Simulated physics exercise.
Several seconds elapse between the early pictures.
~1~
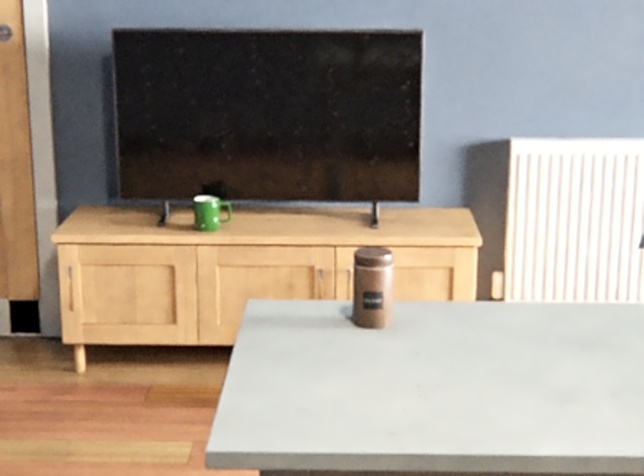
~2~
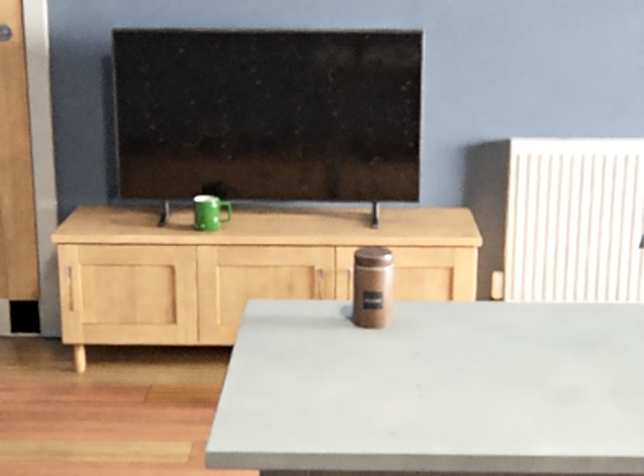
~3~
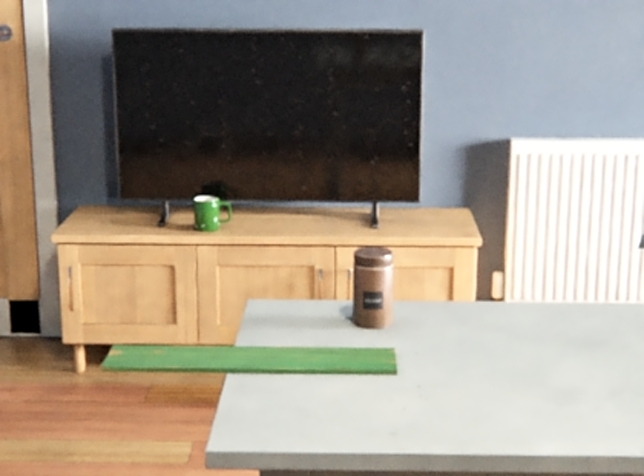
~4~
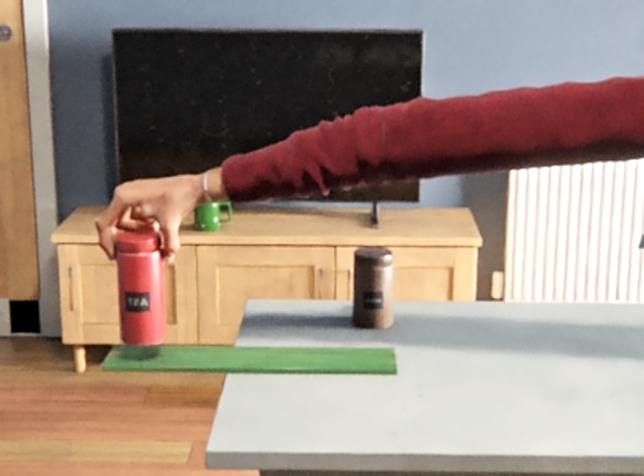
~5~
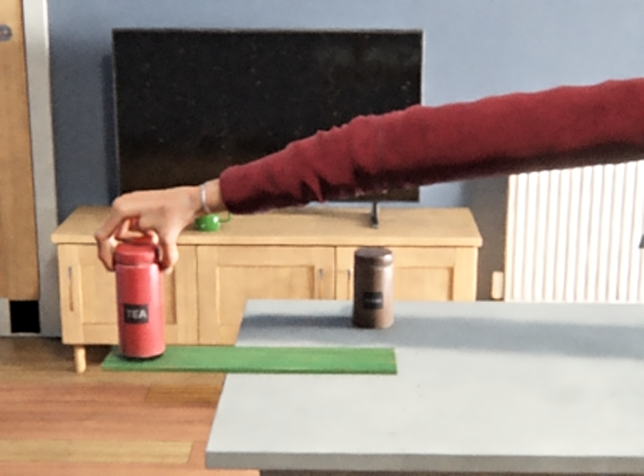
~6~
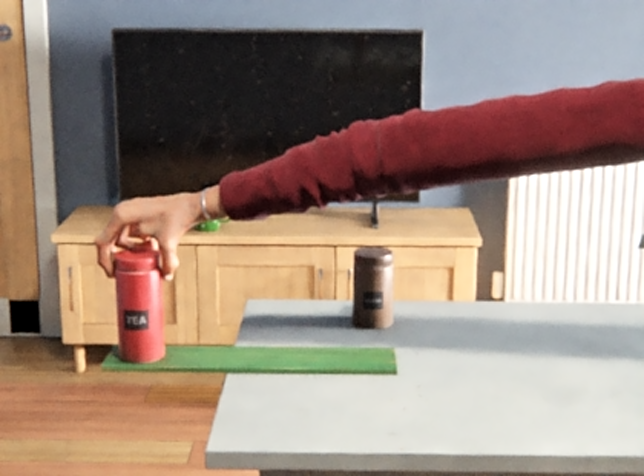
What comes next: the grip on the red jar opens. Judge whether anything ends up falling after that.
It will fail to stay balanced.
Then, 0.40 s later than the last frame, red jar now down on the floor or falling; green board tilted by 65°.
Then, 0.60 s later than the last frame, green board now down on the floor or falling.
Then, 0.80 s later than the last frame, things are still on the move.
When it is over, down on the floor or falling, green board and red jar; brown jar as before. The board comes down.
